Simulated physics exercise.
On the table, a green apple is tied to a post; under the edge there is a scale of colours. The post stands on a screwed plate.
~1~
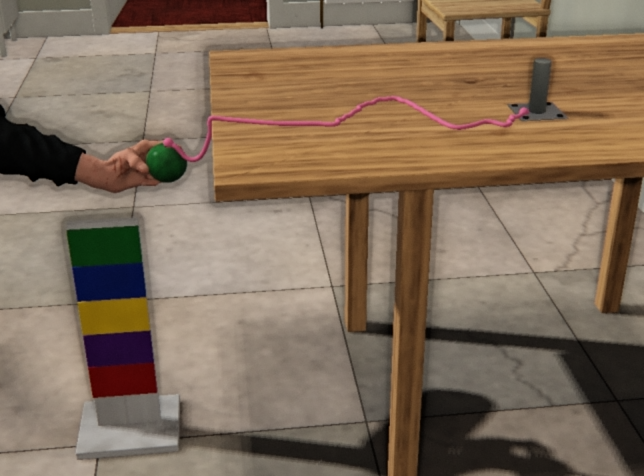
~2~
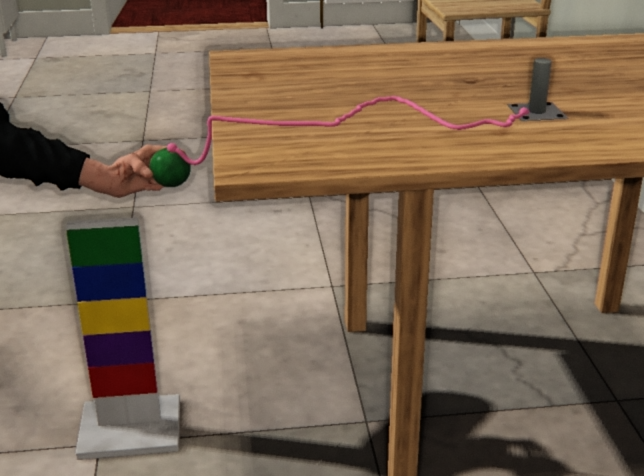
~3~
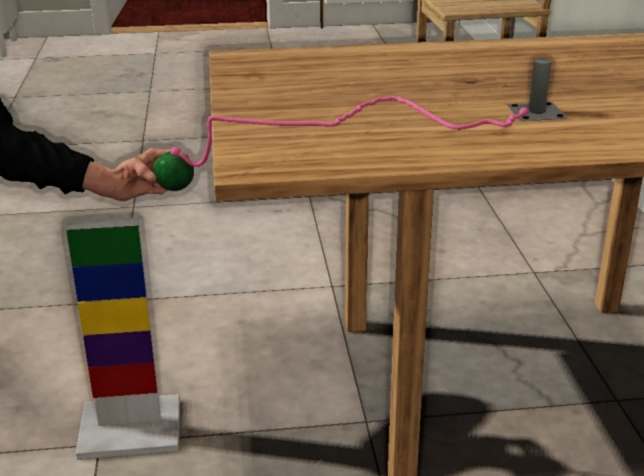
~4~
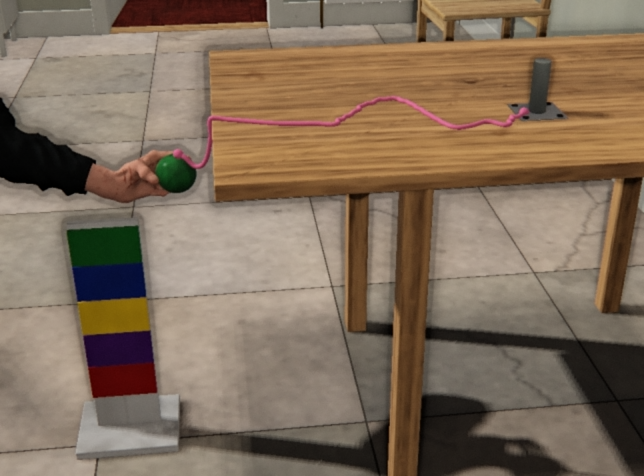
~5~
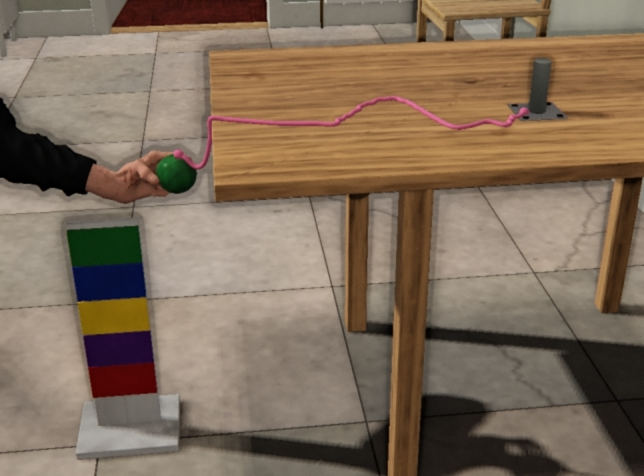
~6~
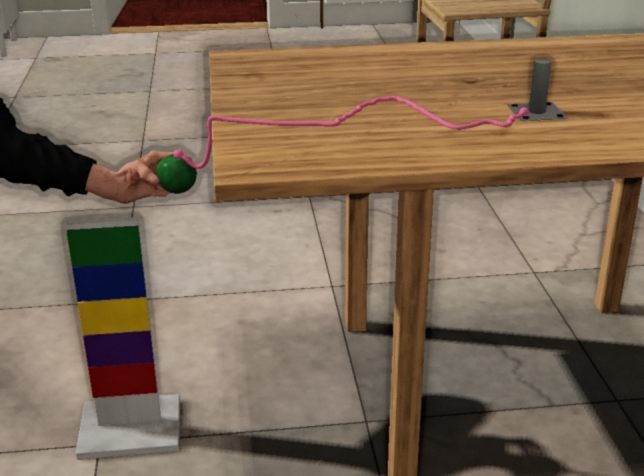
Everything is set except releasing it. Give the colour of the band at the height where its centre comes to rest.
The band is yellow.
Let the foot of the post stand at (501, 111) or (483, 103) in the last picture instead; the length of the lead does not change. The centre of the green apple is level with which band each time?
The first case gives purple, the second gives purple.
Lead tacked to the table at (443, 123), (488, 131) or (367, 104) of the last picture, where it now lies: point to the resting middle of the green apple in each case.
Try one gives (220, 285), try two (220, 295), and try three (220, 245).
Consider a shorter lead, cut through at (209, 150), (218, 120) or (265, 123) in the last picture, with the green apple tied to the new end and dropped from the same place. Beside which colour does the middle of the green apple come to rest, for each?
Blue; green; above them all.
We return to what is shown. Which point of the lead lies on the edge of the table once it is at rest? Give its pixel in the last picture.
Approximately at (333, 125) in the final frame.
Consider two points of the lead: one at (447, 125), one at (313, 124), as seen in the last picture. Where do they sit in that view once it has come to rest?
They go to (407, 113) and to (212, 141).
Soon after, apple near (218, 302); level with yellow.
Then, apple near (228, 316); level with yellow.
At rest, apple near (224, 316); level with yellow. Its centre hangs level with the yellow band.
